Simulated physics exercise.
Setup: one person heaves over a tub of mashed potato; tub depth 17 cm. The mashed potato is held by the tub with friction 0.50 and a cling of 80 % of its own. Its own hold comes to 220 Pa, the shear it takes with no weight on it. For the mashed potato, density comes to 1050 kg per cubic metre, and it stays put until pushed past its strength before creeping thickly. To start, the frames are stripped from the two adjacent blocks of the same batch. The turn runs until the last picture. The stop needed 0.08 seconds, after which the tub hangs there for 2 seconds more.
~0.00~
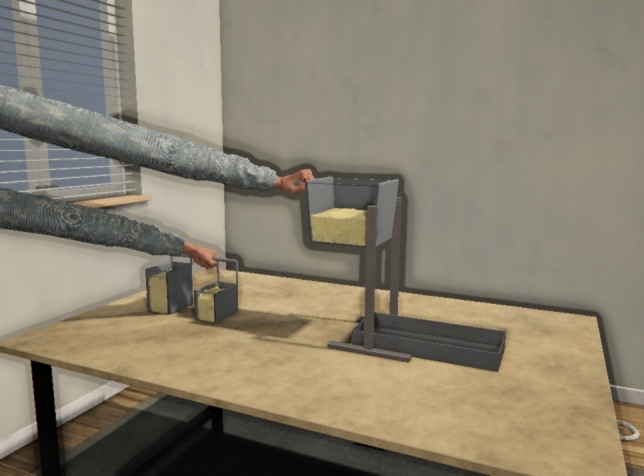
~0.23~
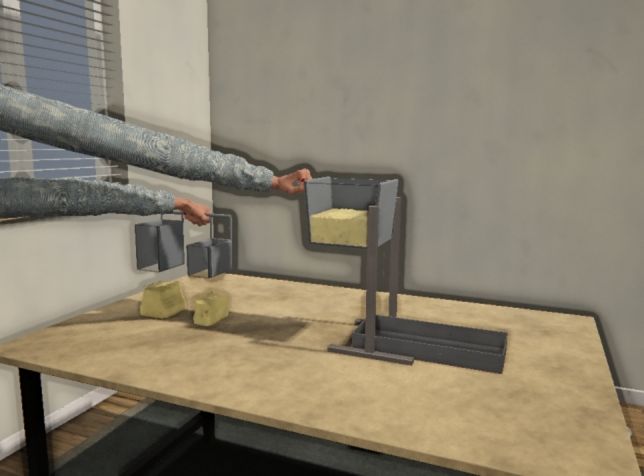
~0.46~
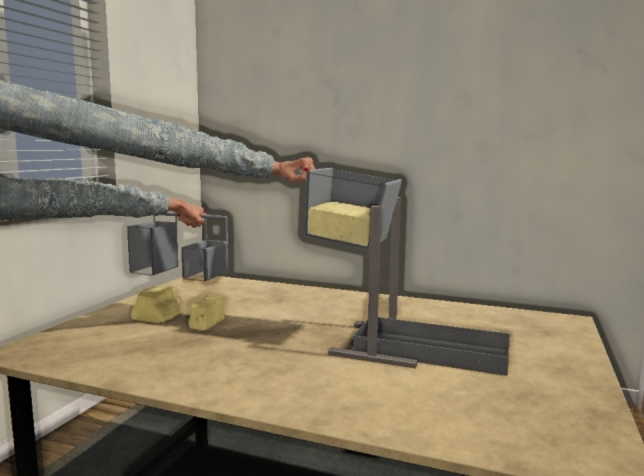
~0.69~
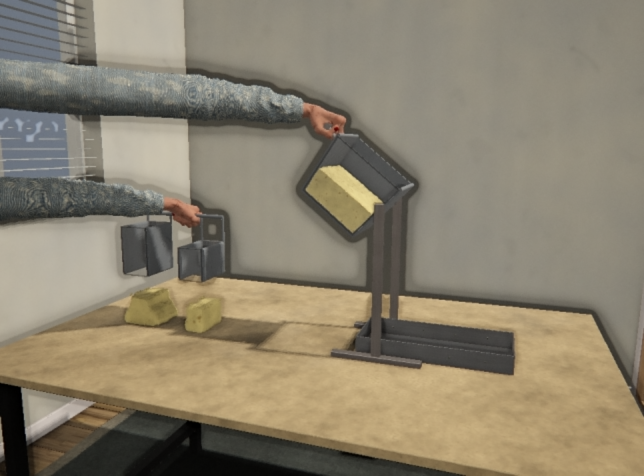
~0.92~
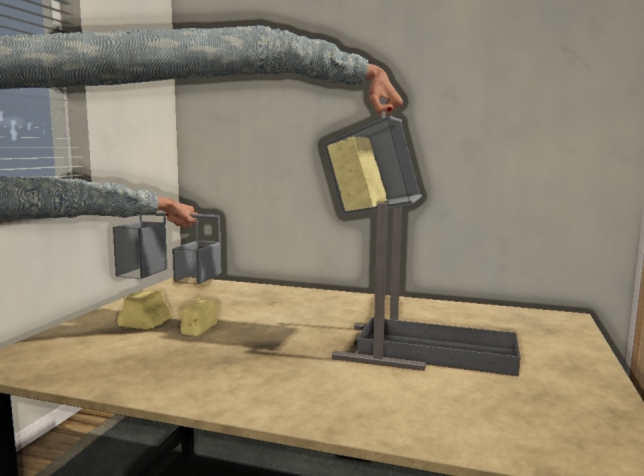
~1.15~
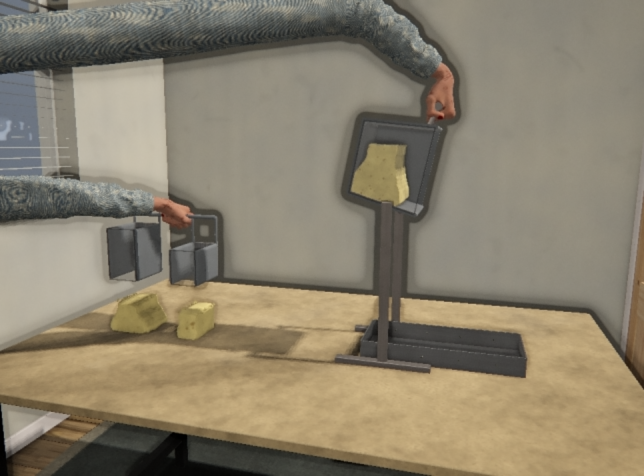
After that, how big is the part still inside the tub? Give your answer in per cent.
I would say roughly 34 per cent is still inside.
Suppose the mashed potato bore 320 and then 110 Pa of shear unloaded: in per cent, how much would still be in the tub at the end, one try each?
First 55 %, second 25 %.
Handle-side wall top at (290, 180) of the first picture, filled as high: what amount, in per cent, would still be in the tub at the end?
Then about 0 %.
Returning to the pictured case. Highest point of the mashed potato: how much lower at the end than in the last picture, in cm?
Roughly 10 cm.
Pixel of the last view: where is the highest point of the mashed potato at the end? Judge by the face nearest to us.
The highest point sits at around (397, 188).
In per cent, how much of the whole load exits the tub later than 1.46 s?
About 30 percent.
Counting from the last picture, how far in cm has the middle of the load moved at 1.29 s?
Shift: Roughly 5 cm.
After 1.29 s, the tub is at 101 degrees and holds 98 %.
After 1.46 s, the tub is at 101 degrees and holds 62 %.
After 1.63 s, the tub is at 101 degrees and holds 48 %.
After 1.80 s, the tub is at 101 degrees and holds 48 %.
After 3.15 s, at the end, the tub is at 101 degrees and holds 34 %.
